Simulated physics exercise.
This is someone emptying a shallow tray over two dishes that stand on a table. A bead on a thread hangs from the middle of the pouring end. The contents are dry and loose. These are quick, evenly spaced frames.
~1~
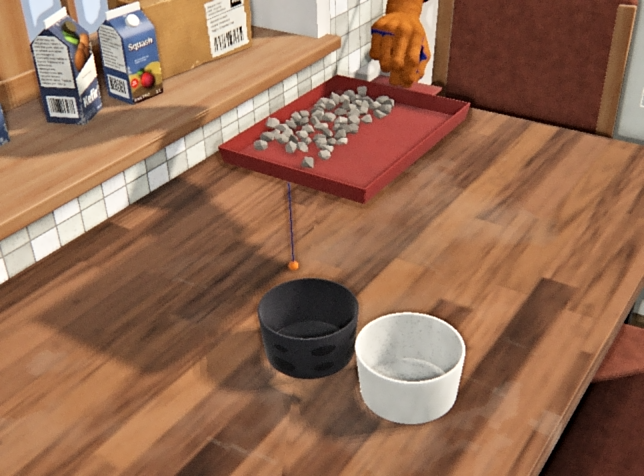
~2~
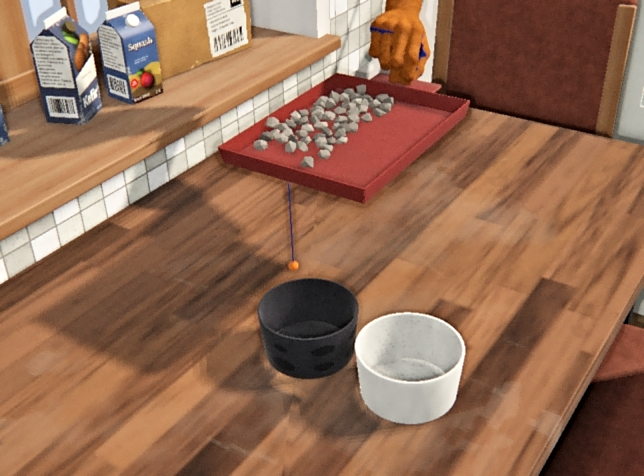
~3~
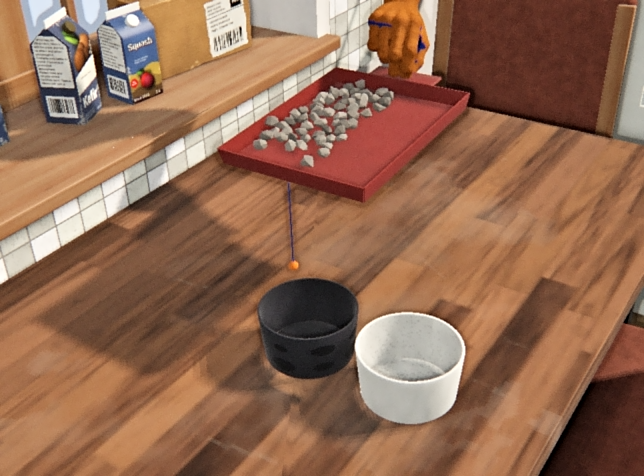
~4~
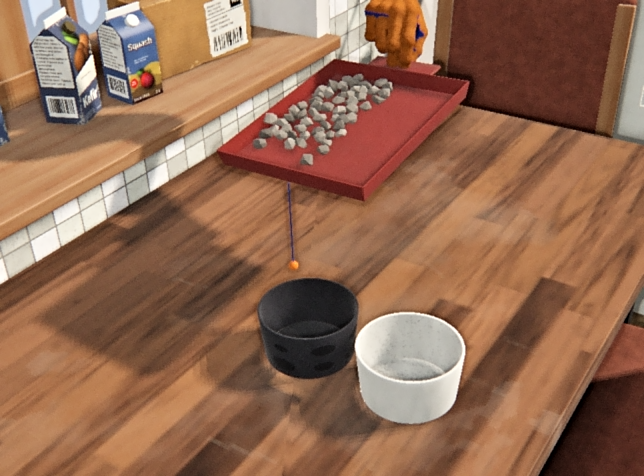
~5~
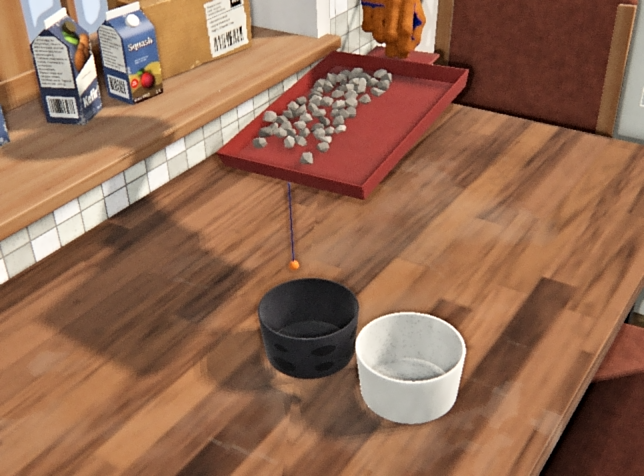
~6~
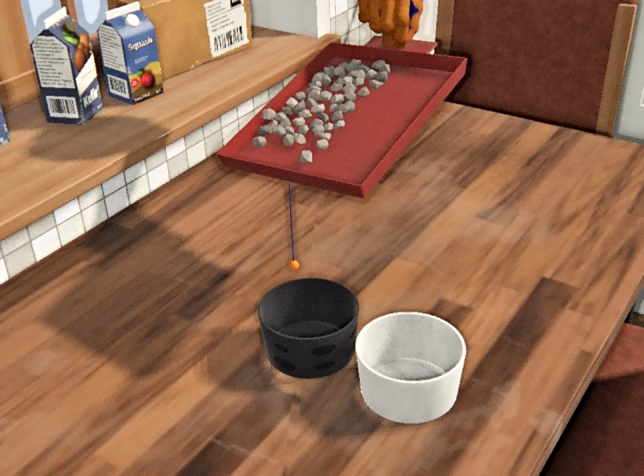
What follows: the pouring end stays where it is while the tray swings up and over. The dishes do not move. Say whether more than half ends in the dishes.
The two hold only the smaller part of the load.
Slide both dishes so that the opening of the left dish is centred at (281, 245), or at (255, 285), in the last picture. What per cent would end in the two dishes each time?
About 0 and 50 per cent.
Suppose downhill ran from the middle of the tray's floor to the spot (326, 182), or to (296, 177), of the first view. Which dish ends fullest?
In turn: The left one; the left dish.
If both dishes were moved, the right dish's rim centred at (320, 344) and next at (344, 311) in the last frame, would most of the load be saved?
One: Below a half. Two: Most of it.
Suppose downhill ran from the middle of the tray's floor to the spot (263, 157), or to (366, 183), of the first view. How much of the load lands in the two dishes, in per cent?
Near 0 % and 30 %.
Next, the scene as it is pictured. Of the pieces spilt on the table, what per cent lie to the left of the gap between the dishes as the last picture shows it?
Near 100 %.
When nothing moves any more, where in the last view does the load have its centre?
Around (221, 311).
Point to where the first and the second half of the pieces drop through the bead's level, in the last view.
First near (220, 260), later near (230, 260).
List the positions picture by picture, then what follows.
Corners of the pouring end near (223, 146) and (364, 187), level; middle of the load near (330, 118), bits of gravel; left dish near (280, 353); right dish near (383, 396); bead on its thread near (294, 266), in the first frame.
Corners of the pouring end near (222, 146) and (364, 186), level; middle of the load near (329, 117), in the second frame.
Corners of the pouring end near (222, 147) and (363, 186), tipped barely, lowest at the left corner; middle of the load near (329, 113), in the third frame.
Corners of the pouring end near (221, 149) and (362, 185), tipped a little, lowest at the left corner; middle of the load near (328, 107), in the fourth frame.
Corners of the pouring end near (221, 151) and (361, 184), tipped a little, lowest at the left corner; middle of the load near (327, 102), in the fifth frame.
Corners of the pouring end near (221, 152) and (360, 183), tipped a little, lowest at the left corner; middle of the load near (326, 96); left dish near (281, 352); right dish near (384, 396), in the sixth frame.
Shortly afterwards, tray tipped steeply; all but a few on the tray; only a few in the air.
Next, tray tipped past a quarter turn; near a third on the tray; only a few in the left dish; near a third outside both; near a quarter in the air.
Some moments later, tray tipped past a quarter turn; only a few in the left dish; all but a few outside both.
In the end, tray tipped past a quarter turn; none at all in the right dish; only a few in the left dish; all but a few outside both.
